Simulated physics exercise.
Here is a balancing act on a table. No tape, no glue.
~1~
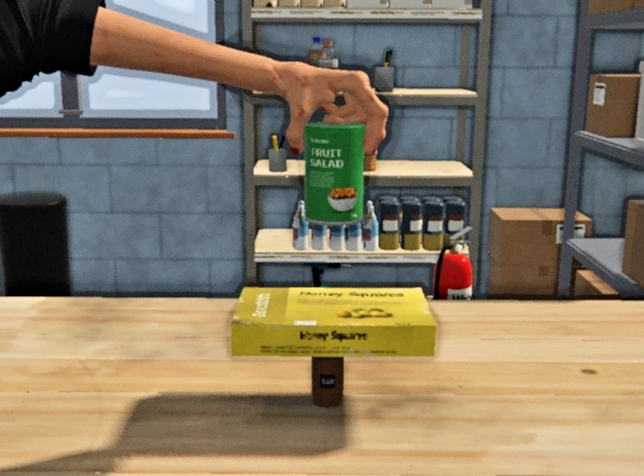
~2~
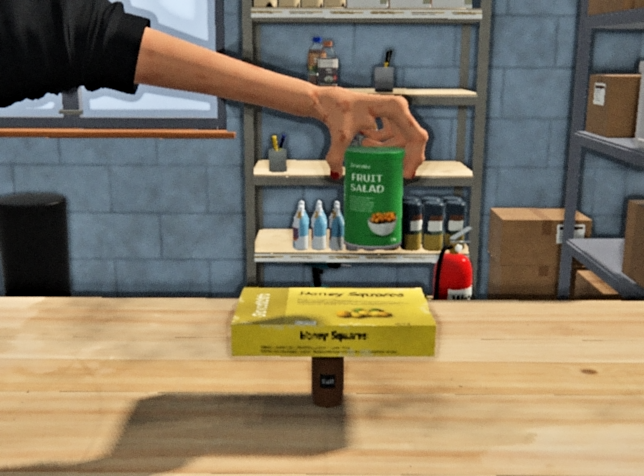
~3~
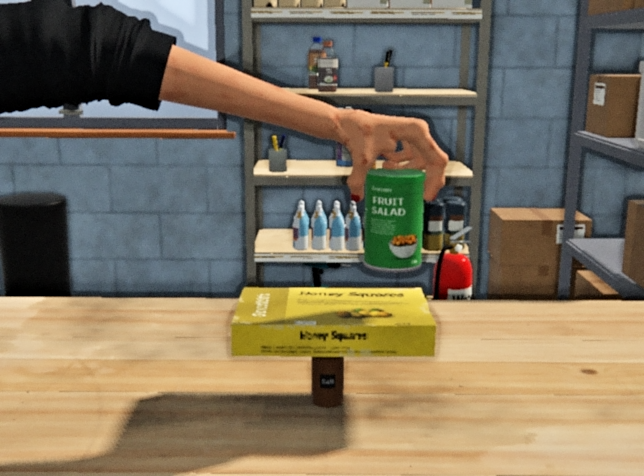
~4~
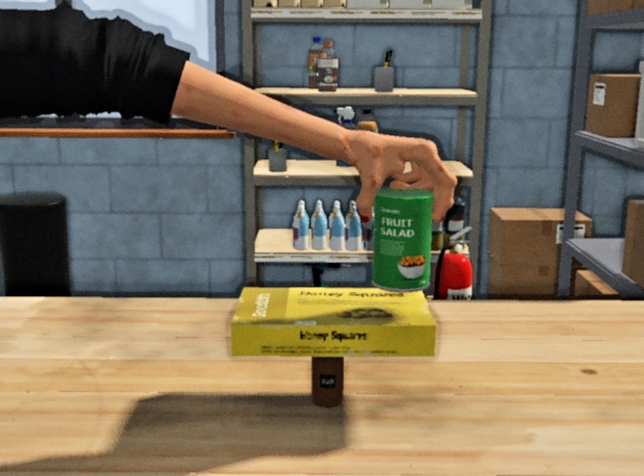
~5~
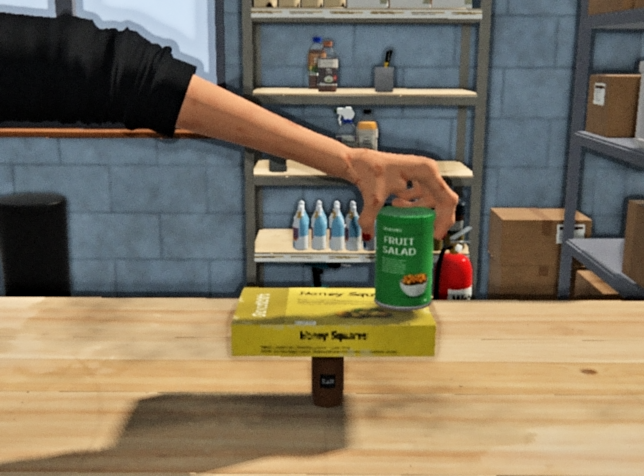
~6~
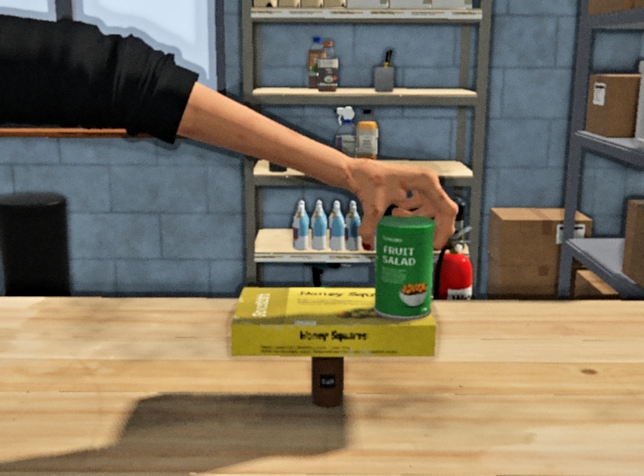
In this clip, a hand holding a green fruit salad tin moves right and downward, setting it on the right side of a yellow packet balanced across a small brown container on a wooden table; the packet stays still.
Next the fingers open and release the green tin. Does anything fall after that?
As it turns out, it comes apart.
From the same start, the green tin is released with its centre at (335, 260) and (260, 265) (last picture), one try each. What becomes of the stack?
First try: It holds; second try: It comes apart.
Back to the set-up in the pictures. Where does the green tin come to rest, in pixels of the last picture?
Near (526, 389).
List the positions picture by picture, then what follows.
Still above its spot; green tin (334, 173); yellow packet (333, 320), in the first frame.
Still above its spot; green tin (373, 196); yellow packet (333, 320), in the second frame.
Still above its spot; green tin (393, 219); yellow packet (333, 320), in the third frame.
Still above its spot; green tin (402, 239); yellow packet (333, 320), in the fourth frame.
Still above its spot; green tin (404, 257); yellow packet (333, 320), in the fifth frame.
In place under the hand; green tin (404, 267); yellow packet (333, 320), in the sixth frame.
Then, 0.50 s past the last view, green tin now fallen; yellow packet rocked 58° from its first pose.
Then, 0.80 s past the last view, yellow packet now fallen; brown shaker rocked 61° from its first pose.
Finally, fallen, green tin and yellow packet; down or leaning hard in the stack, brown shaker. Final places as the last picture's camera would see them, green tin near (526, 389). The stack gives way.
